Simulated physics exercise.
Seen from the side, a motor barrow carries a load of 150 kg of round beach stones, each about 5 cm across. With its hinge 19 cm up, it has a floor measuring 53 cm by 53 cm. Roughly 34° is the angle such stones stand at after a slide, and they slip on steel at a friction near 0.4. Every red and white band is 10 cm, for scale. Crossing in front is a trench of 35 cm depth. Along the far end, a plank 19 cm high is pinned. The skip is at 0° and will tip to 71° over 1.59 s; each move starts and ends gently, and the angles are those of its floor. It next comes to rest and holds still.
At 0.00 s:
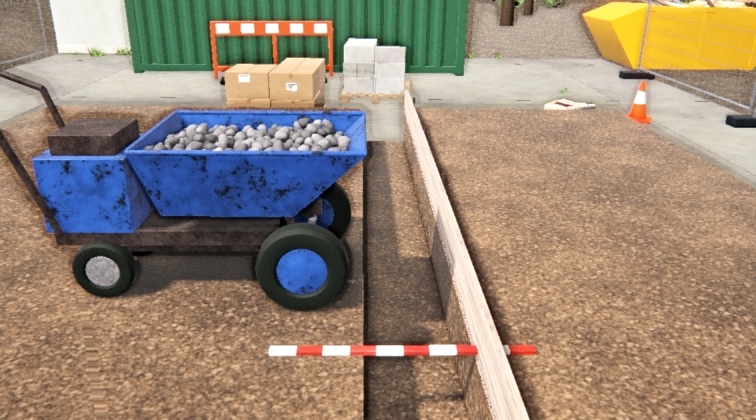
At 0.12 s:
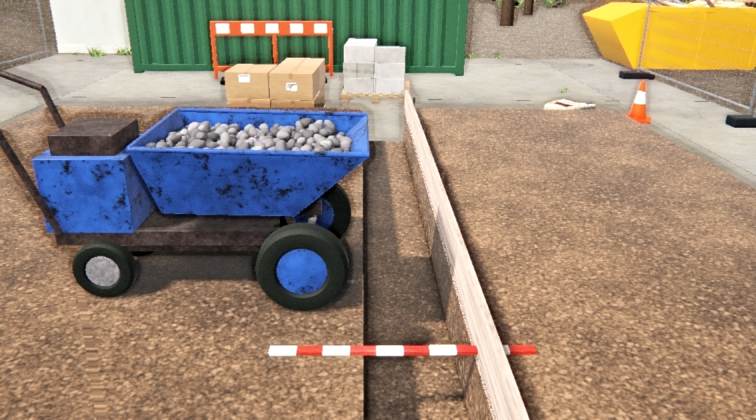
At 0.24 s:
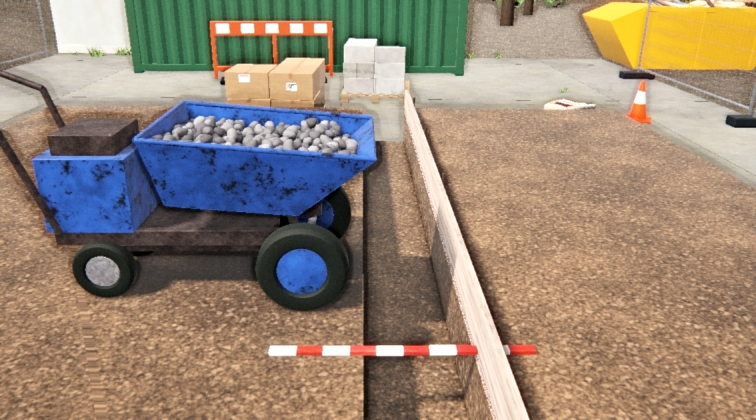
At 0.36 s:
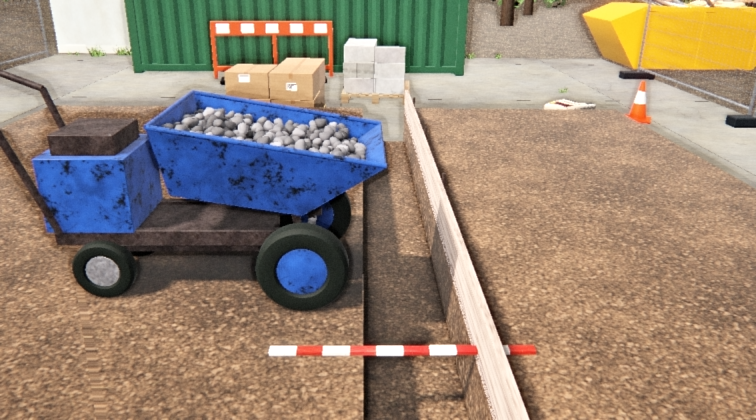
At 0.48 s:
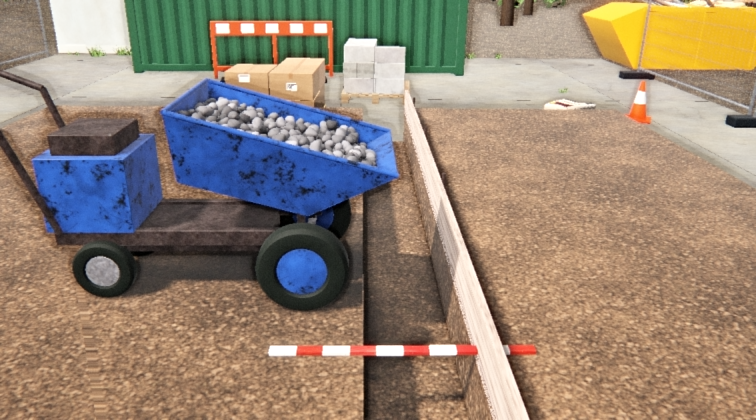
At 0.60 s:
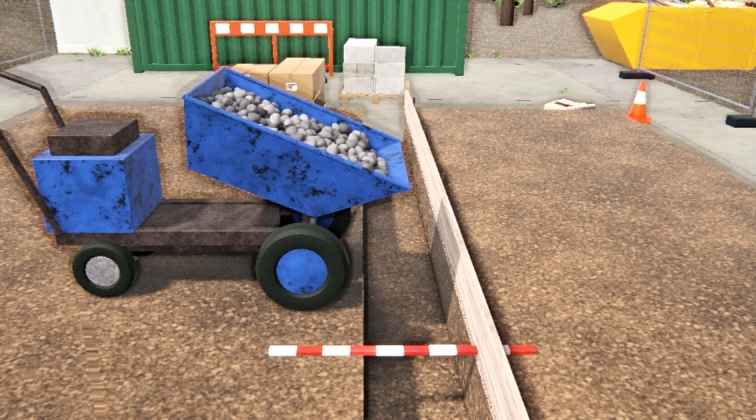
The blue skip of a small wheeled barrow, loaded with round grey stones, slowly tilted up at its left end, its right lip dipping out over a narrow trench while the wheels stayed still.
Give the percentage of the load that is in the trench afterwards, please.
Near 65 per cent of the load.
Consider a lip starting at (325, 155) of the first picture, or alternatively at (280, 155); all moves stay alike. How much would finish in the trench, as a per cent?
I'd expect close to 100 per cent at the first and 100 per cent at the second.
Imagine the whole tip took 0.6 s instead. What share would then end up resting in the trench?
Close to 60 percent, then.
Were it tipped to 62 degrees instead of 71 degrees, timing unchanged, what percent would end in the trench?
It would be near 55 per cent.
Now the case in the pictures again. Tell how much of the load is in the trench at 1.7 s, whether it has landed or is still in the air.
Roughly 25 percent of the load.
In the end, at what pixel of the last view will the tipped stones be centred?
I'd point somewhere around (440, 319).
After 1.2 s the floor is at 60°; 97 % in the skip, 3 % in the trench; the foremost stones are at (451, 234).
After 1.7 s the floor is at 71°; 49 % in the skip, 27 % in the trench, 24 % past the trench; the foremost stones are at (575, 263).
After 2.0 s the floor is at 71°; 32 % in the skip, 37 % in the trench, 31 % past the trench; the foremost stones are at (645, 266).
After 4.0 s the floor is at 71°; 2 % in the skip, 65 % in the trench, 33 % past the trench; the foremost stones are at (687, 278).
